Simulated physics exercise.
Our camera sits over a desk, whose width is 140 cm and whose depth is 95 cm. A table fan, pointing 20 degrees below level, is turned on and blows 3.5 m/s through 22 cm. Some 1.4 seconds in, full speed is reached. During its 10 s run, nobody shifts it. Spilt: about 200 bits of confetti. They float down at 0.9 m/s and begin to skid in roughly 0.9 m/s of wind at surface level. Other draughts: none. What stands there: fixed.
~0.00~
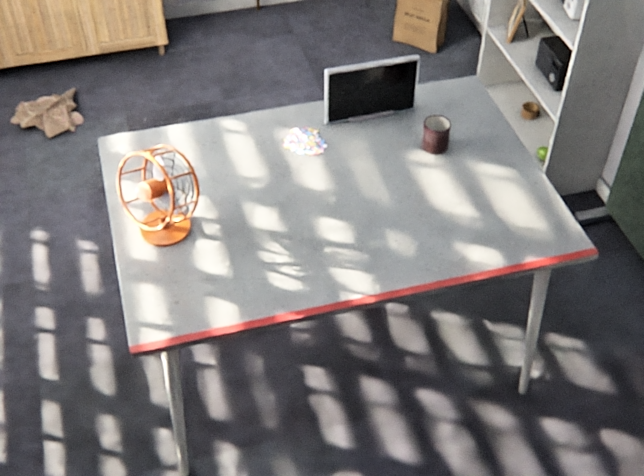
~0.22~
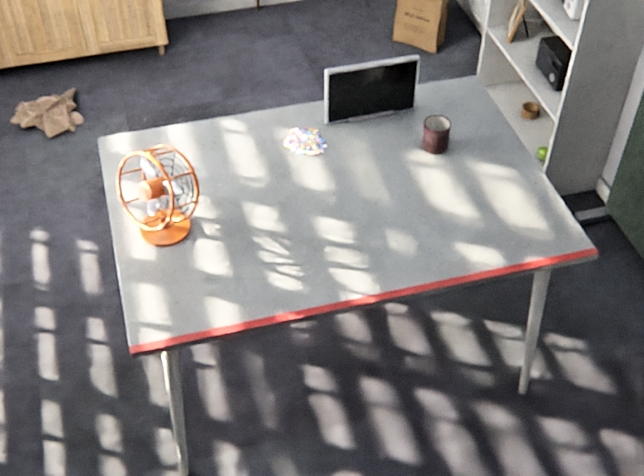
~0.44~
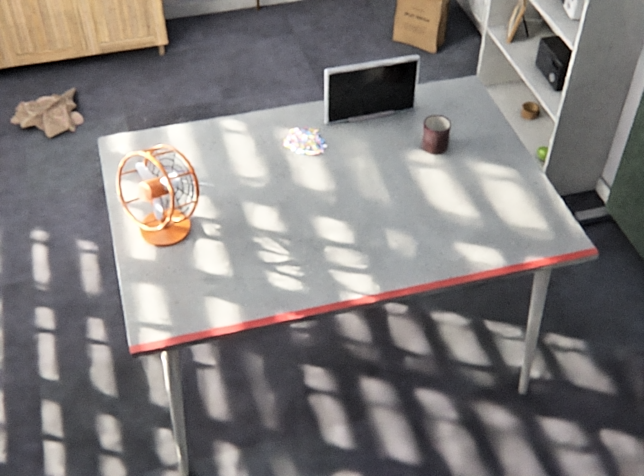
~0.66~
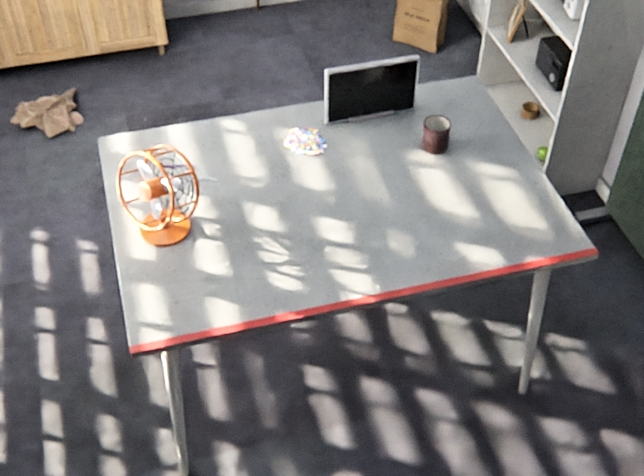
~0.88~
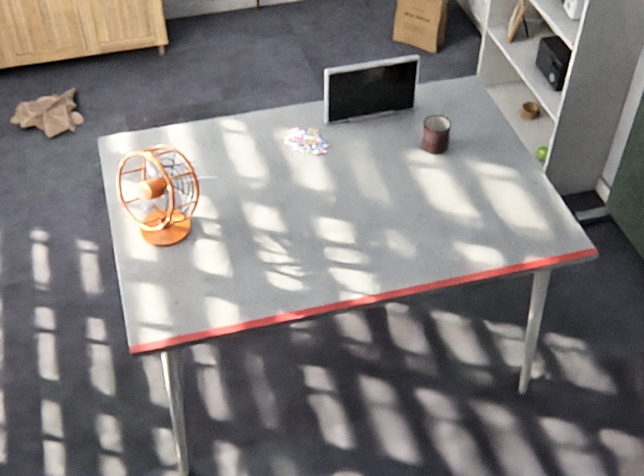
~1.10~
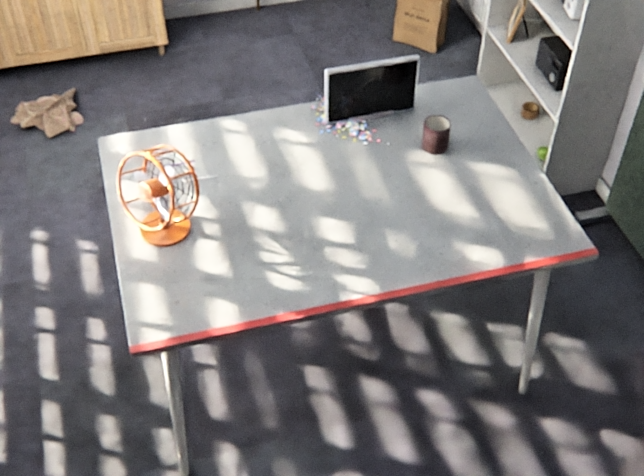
A sunlit room with a dark floor is seen from above by a still camera, centred on a pale grey desk with a red front edge. An orange table fan stands at the left, with a small heap of pastel confetti, a laptop and a dark mug towards the back. The fan blades spin while the confetti lies still, then the bits slide rightward and scatter around the laptop's base.
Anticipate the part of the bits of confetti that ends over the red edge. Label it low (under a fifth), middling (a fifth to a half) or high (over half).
Low.
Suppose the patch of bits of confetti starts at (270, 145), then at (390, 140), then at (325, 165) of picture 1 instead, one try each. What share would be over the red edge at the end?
First try near 0 %, second near 0 %, third near 0 %.
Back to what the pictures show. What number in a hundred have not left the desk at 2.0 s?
That works out to roughly 1 % remaining.
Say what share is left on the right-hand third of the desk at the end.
About 0 percent.
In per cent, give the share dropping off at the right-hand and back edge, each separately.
About 60 % right-hand, 40 % back.
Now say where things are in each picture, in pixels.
In the first picture, the middle of the bits of confetti is near (305, 142), none has stirred yet and the mouth of the table fan is at (158, 188).
In the second picture, the middle of the bits of confetti is near (305, 141), none has stirred yet and the red edge is centred on (378, 301).
In the third picture, the middle of the bits of confetti is near (305, 141), none has stirred yet, the top of a laptop is at (373, 63) and the top of a mug is at (438, 123).
In the fourth picture, the middle of the bits of confetti is near (305, 141) and none has stirred yet.
In the fifth picture, the middle of the bits of confetti is near (307, 141), the farthest in sight from the table fan is at (317, 130) and about 15 % have left their places.
In the sixth picture, the middle of the bits of confetti is near (341, 124), the farthest in sight from the table fan is at (317, 93) and all have left their places.
After 2.0 s, 1 % are on the move or not yet settled, 0 % are over the red edge.
After 3.2 s, 1 % are on the move or not yet settled, 0 % are over the red edge.
After 5.5 s, 0 % are on the move or not yet settled, 0 % are over the red edge.
After 10.0 s, at the end, 0 % are over the red edge.
